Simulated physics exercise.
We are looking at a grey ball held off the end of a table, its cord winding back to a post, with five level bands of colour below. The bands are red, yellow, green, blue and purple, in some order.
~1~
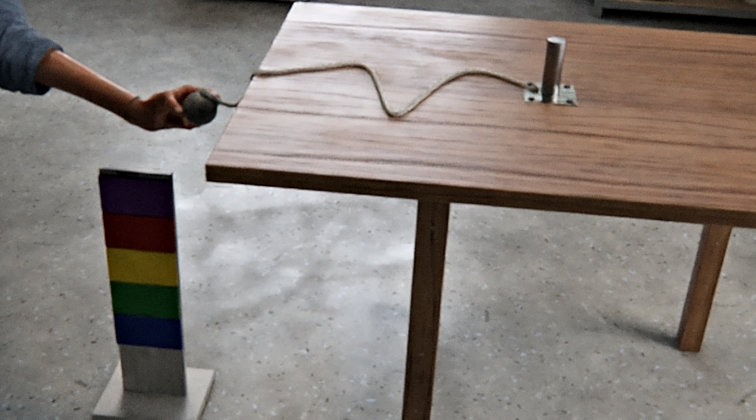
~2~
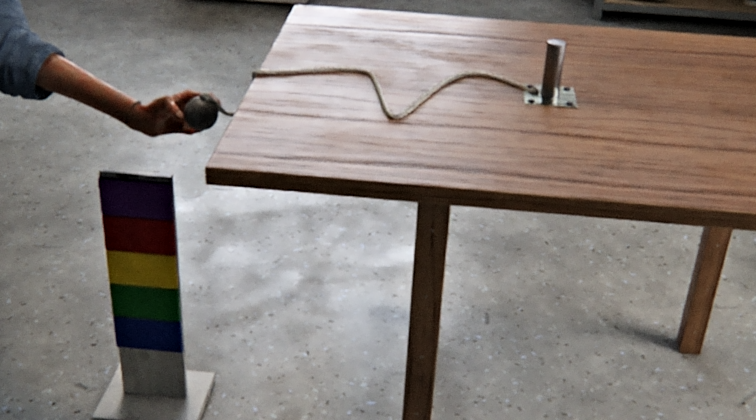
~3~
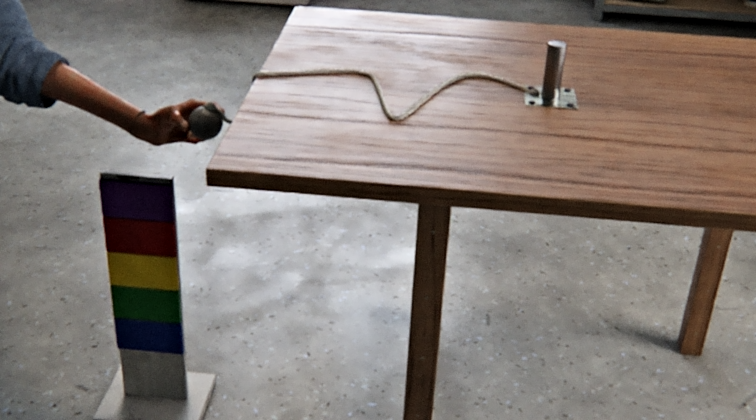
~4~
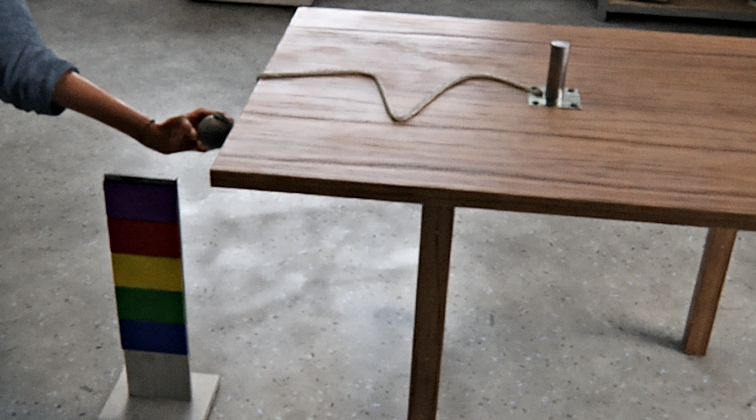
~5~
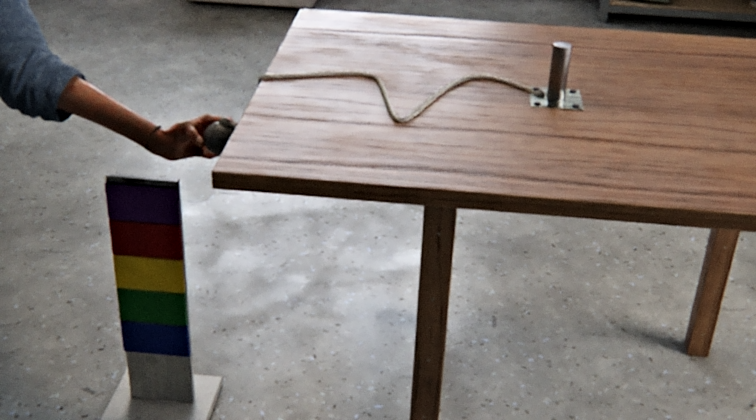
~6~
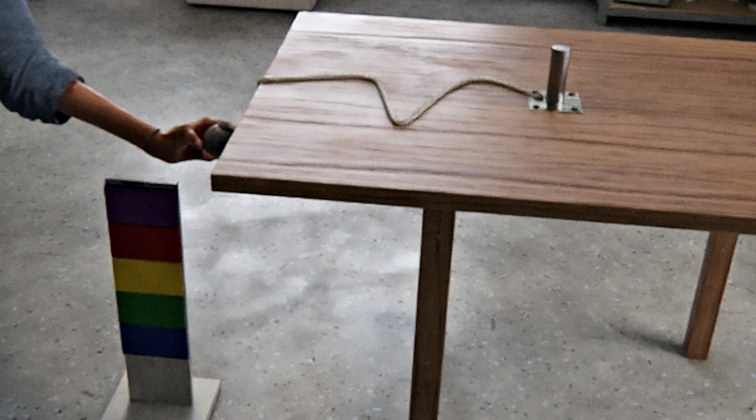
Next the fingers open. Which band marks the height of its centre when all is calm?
Its middle rests at the green band.
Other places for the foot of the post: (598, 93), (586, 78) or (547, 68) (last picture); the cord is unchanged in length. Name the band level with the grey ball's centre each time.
Try by try: Yellow; yellow; green.
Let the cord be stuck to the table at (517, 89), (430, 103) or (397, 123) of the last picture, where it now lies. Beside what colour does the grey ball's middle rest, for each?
Try by try: Green; yellow; red.
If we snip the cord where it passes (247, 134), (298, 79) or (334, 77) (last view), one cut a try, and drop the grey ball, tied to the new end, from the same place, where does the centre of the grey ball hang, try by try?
Try by try, around (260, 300), (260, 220) and (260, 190).
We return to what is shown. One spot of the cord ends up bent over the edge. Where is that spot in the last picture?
It lies at about (385, 100).
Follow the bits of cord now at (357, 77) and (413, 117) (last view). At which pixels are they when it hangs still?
Near (259, 153) and (336, 90).
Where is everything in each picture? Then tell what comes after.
In the first picture, grey ball (200, 109); purple (135, 198); red (138, 234); yellow (141, 268); green (144, 301); blue (147, 333).
In the second picture, grey ball (201, 114); cord through (500, 79) (432, 91) (385, 108) (366, 72) (272, 73).
In the third picture, grey ball (206, 123).
In the fourth picture, grey ball (215, 132); cord through (505, 80) (436, 93) (389, 110) (370, 75) (274, 75).
In the fifth picture, grey ball (220, 138).
In the sixth picture, grey ball (220, 141); cord through (505, 85) (437, 97) (390, 114) (371, 79) (275, 79).
Soon after, ball near (292, 319); level with green.
After that, ball near (246, 314); level with green.
In the end, ball near (266, 319); level with green. The green one.
